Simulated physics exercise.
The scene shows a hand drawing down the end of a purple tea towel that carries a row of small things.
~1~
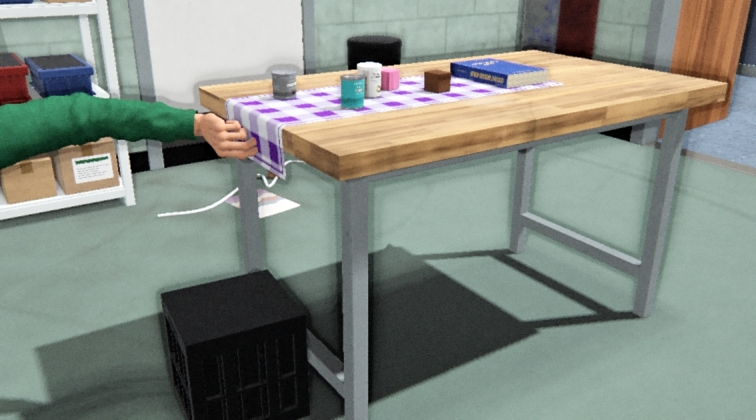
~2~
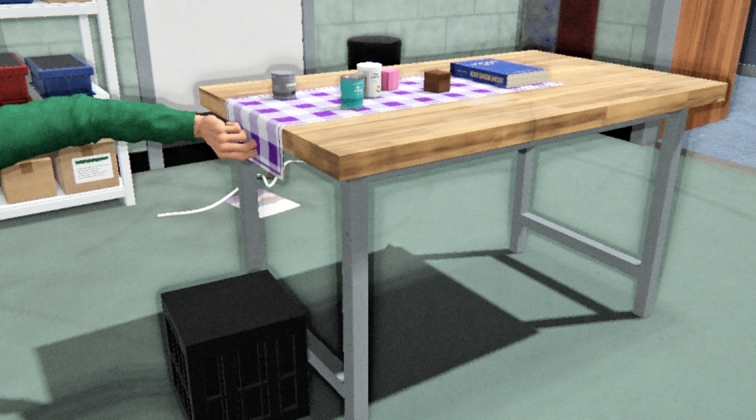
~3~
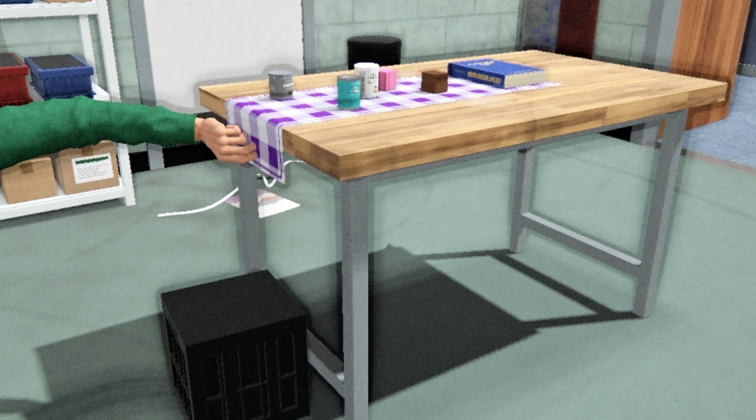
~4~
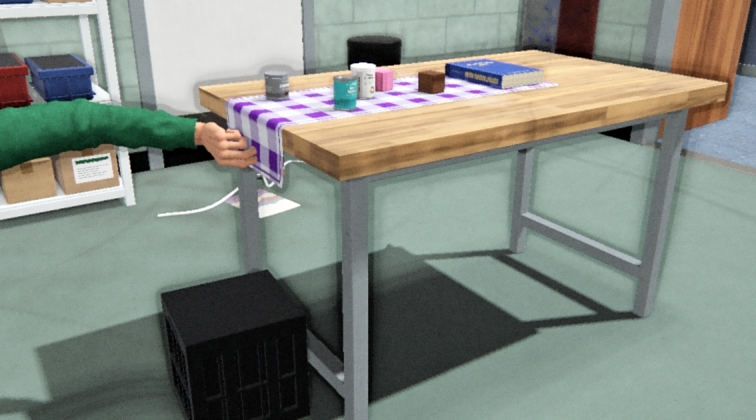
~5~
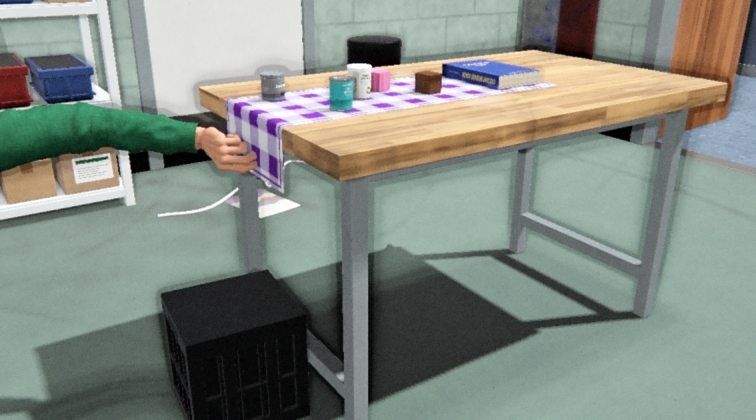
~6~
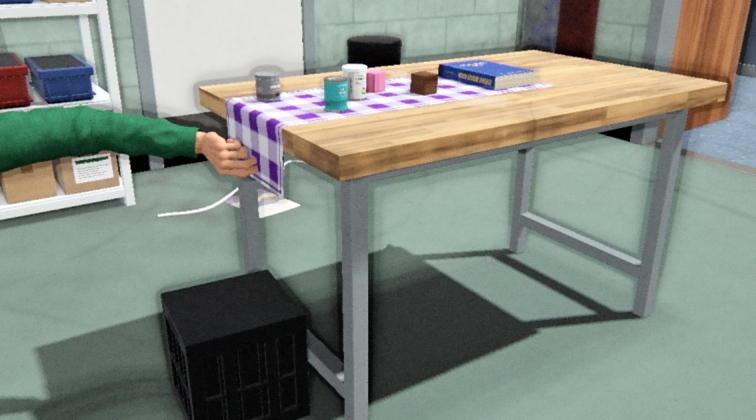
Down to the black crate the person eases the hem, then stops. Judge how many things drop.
Going over the edge will be three of them.
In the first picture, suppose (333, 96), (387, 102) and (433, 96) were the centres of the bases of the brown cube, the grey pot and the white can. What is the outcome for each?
Brown cube dropped, grey pot dropped, white can kept.
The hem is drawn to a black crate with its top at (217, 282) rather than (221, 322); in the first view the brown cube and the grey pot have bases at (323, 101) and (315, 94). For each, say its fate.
The brown cube is lost; the grey pot is lost.
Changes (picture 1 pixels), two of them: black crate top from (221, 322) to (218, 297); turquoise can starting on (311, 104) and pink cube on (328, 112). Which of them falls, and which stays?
Turquoise can: Lost; pink cube: Lost.
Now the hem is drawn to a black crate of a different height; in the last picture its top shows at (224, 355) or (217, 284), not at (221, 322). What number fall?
4 and 2.
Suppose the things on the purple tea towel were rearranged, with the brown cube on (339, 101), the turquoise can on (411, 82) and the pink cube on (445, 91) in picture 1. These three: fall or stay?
Note - brown cube lost, turquoise can retained, pink cube retained.
A little later, hem near (257, 237); grey pot gone.
Next, hem near (258, 280); grey pot and turquoise can gone.
When it is over, hem on the crate; grey pot, turquoise can and white can gone. It carries off three.
